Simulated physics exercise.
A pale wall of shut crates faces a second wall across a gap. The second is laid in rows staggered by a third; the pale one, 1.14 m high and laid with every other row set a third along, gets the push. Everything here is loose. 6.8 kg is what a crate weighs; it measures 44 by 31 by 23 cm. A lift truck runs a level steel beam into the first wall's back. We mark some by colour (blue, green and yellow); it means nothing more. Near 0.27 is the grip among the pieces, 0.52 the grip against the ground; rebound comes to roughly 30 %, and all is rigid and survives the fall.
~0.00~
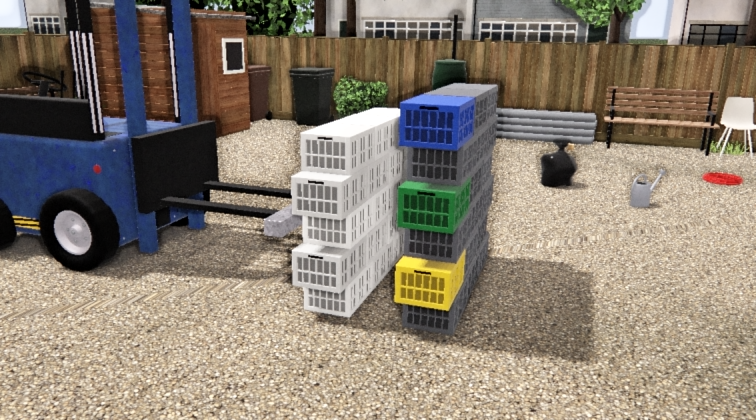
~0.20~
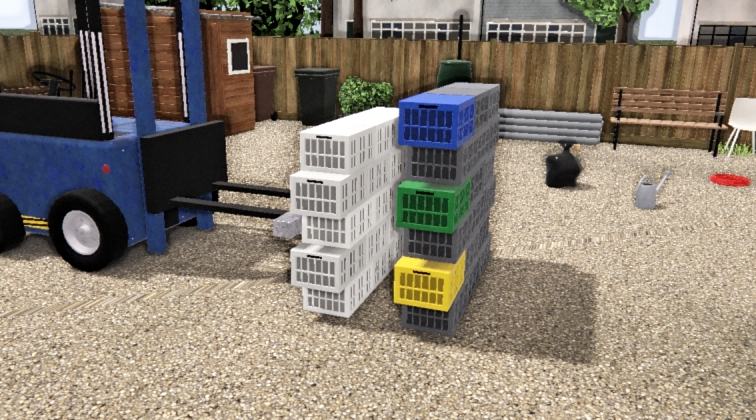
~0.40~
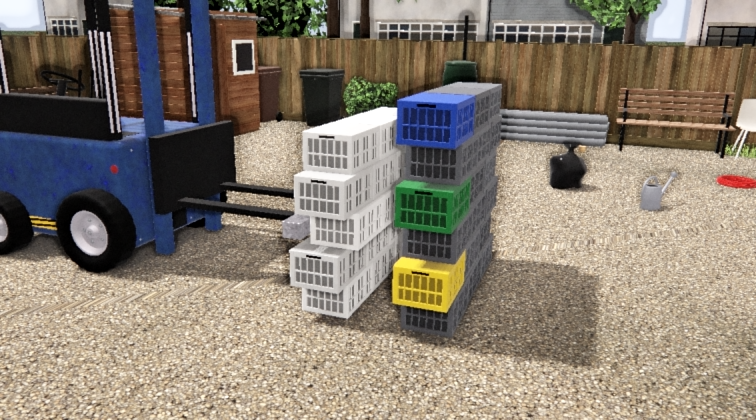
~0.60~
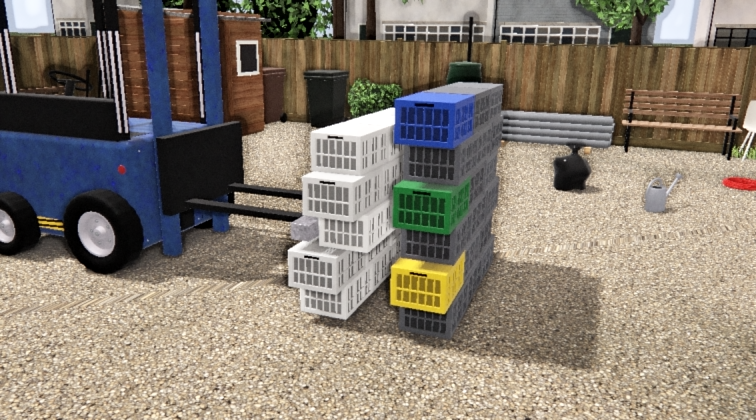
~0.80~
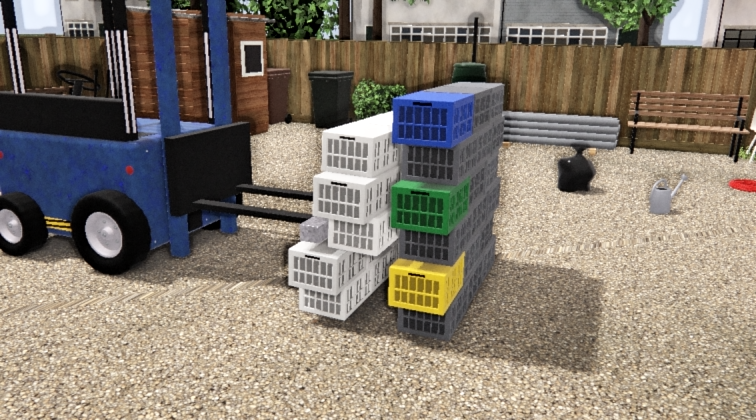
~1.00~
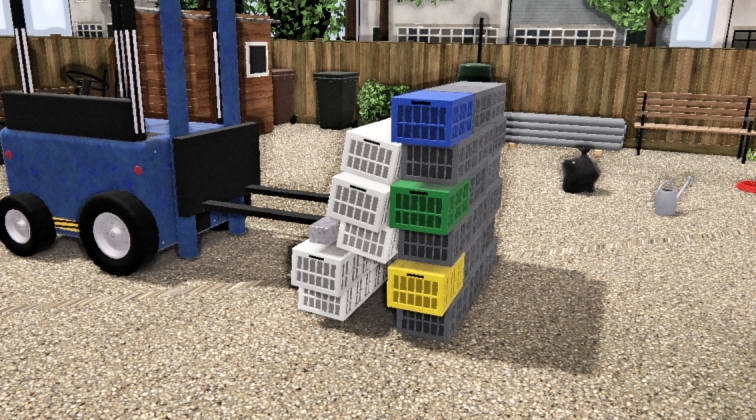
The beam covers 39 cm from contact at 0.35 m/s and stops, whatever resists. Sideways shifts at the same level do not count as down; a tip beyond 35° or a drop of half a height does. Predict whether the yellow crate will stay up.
It won't.
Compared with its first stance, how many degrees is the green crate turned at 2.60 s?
Close to 140° of tilt compared with the start.
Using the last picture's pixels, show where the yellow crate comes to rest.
Roughly at (491, 325).
Around 1.48 s, 0 of the pale wall down; none of the 18 crates of the second wall down, 17 disturbed; yellow crate tipped 5°; blue crate tipped 5°.
Around 1.90 s, 9 of the pale wall down; 6 of the 18 crates of the second wall down; yellow crate tipped 28°; green crate tipped 28°, 10 cm lower.
Around 2.60 s, 9 of the pale wall down; 15 of the 18 crates of the second wall down; yellow crate on its side; blue crate upside down.
Finally (3.8 s), 9 of the pale wall down; 15 of the 18 crates of the second wall down; yellow crate on its side; green crate upside down; blue crate 1.13 m lower. Seen by the last camera, middles, yellow crate near (491, 325), green crate near (650, 360).
